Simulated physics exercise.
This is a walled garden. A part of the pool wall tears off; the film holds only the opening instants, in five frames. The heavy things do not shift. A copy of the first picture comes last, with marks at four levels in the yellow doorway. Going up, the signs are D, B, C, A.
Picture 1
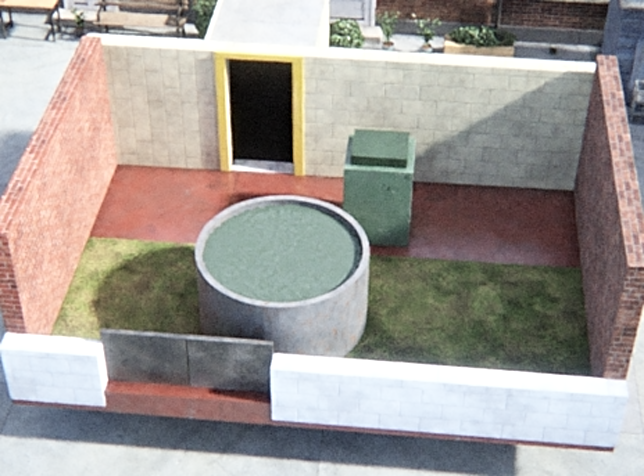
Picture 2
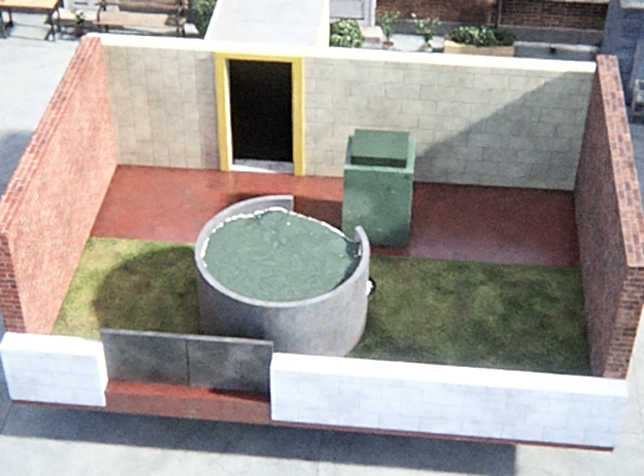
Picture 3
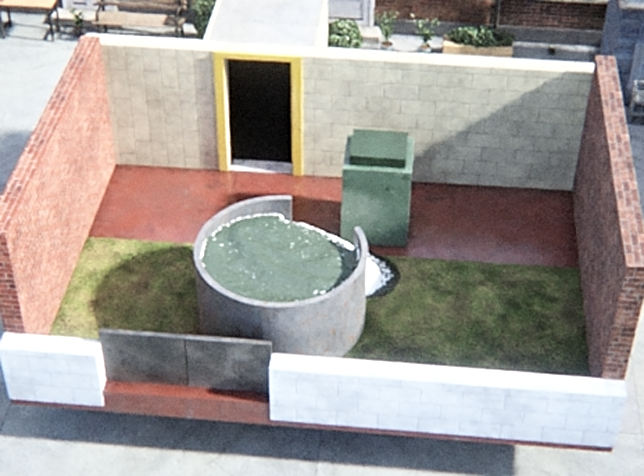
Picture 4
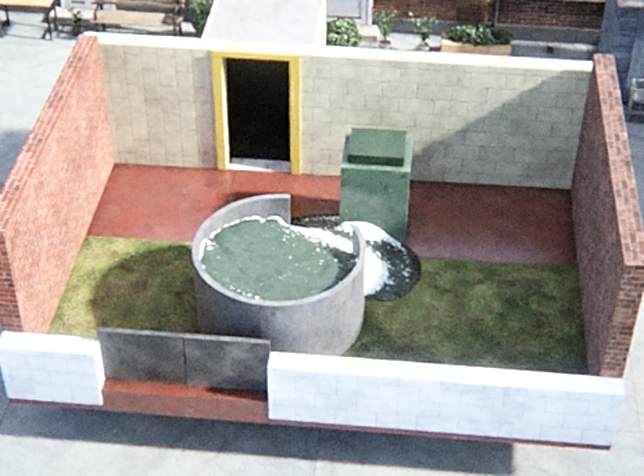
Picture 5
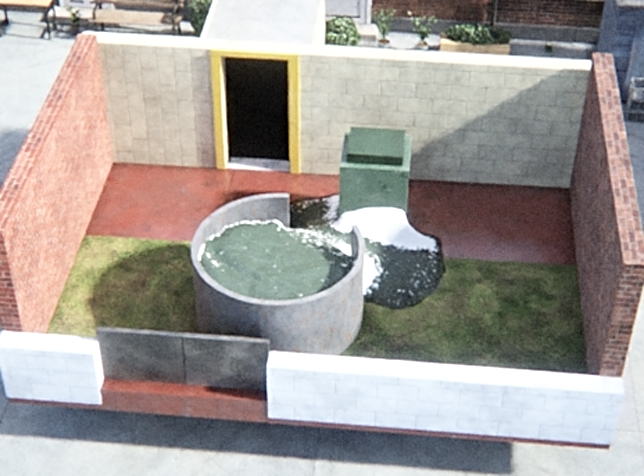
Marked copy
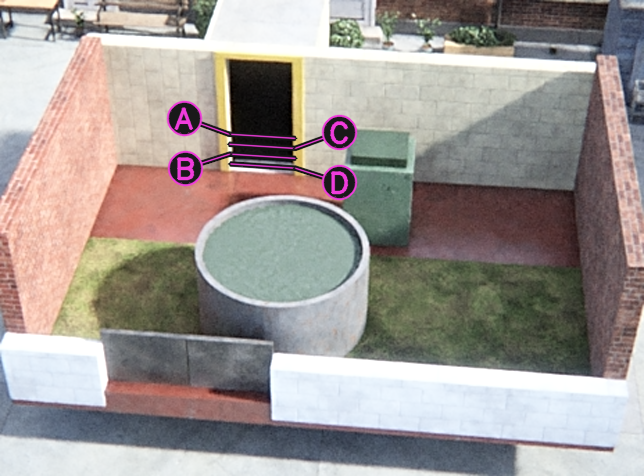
A walled garden with brick side walls is seen from above and in front, the view staying nearly still. A round grey pool of green water stands near the middle, with a green box behind it to the right, a yellow-framed doorway at the back left and a shut grey gate in front. The pool's back right rim opens, and foaming water pours out, spreading across grass and red paving around the box's foot.
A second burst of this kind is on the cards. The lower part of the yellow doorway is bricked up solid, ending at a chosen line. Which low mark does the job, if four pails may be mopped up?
B is the one.
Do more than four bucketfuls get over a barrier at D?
Yes, that goes wrong.
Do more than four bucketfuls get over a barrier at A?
No.
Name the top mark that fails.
D it is.
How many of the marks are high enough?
Three.
On the marked copy, A at (261, 136); B at (262, 156); C at (262, 146); D at (262, 166); from the bottom up D, B, C, A.
If A is chosen, nothing gets over.
If B is chosen, a bucket or two gets in.
If C is chosen, nothing gets over.
If D is chosen, about 11 bucketfuls get in.
